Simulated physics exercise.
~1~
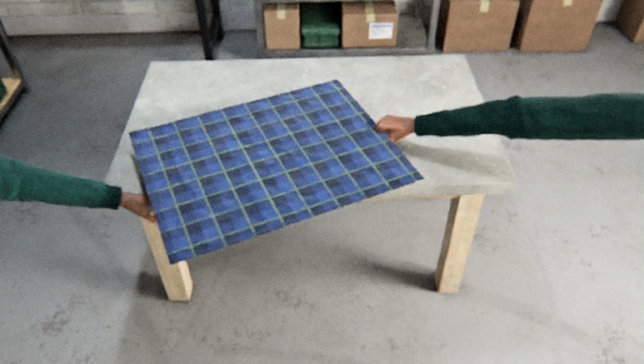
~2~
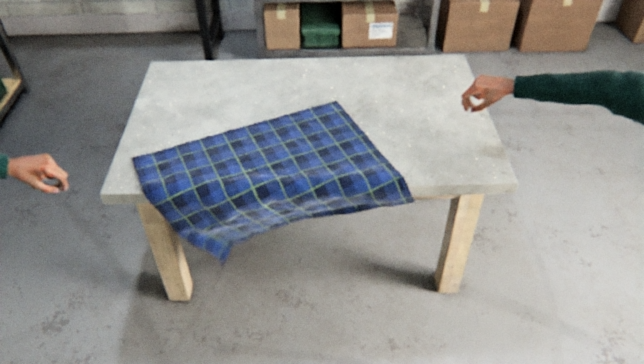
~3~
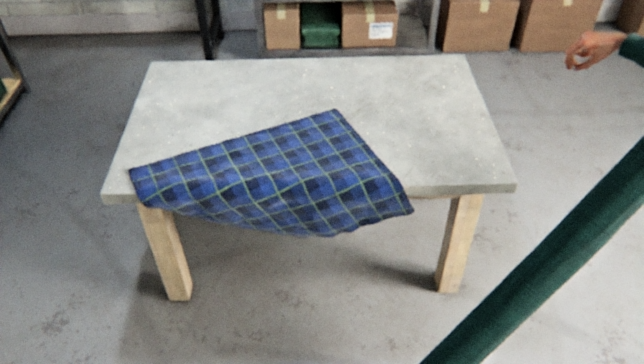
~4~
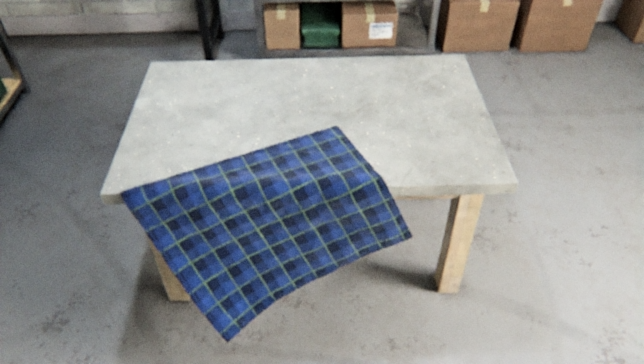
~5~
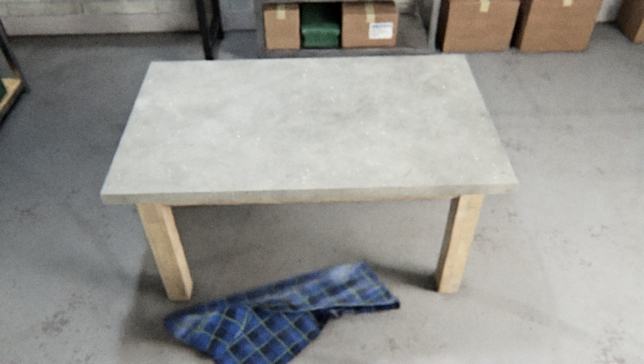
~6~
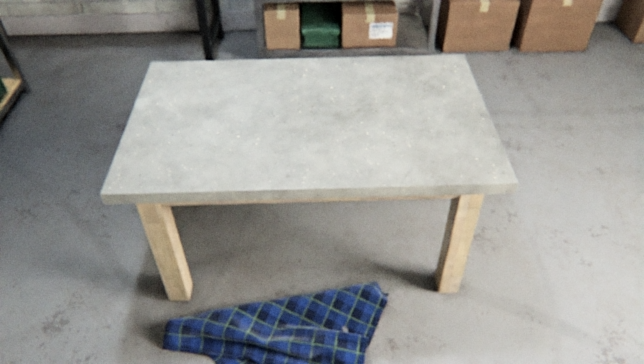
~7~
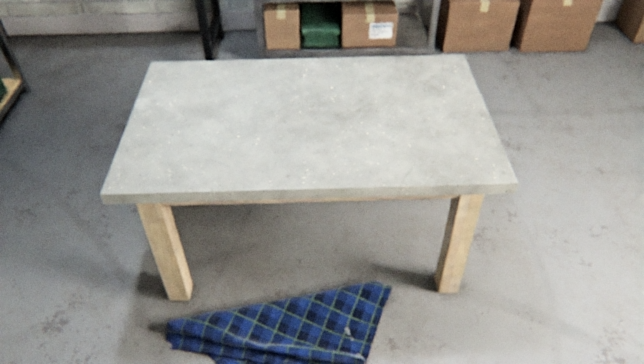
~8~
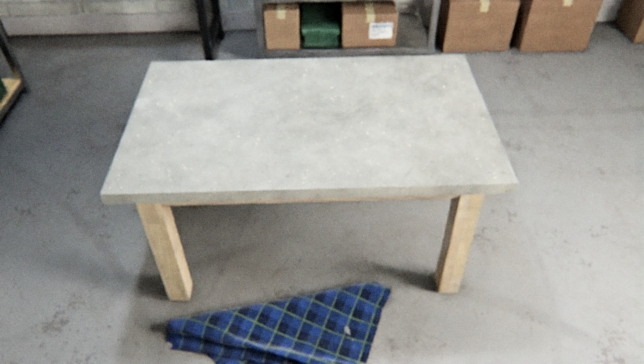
Two hands releasing a blue plaid cloth over a grey table's front edge, the cloth sagging, sliding off and crumpling on the floor.
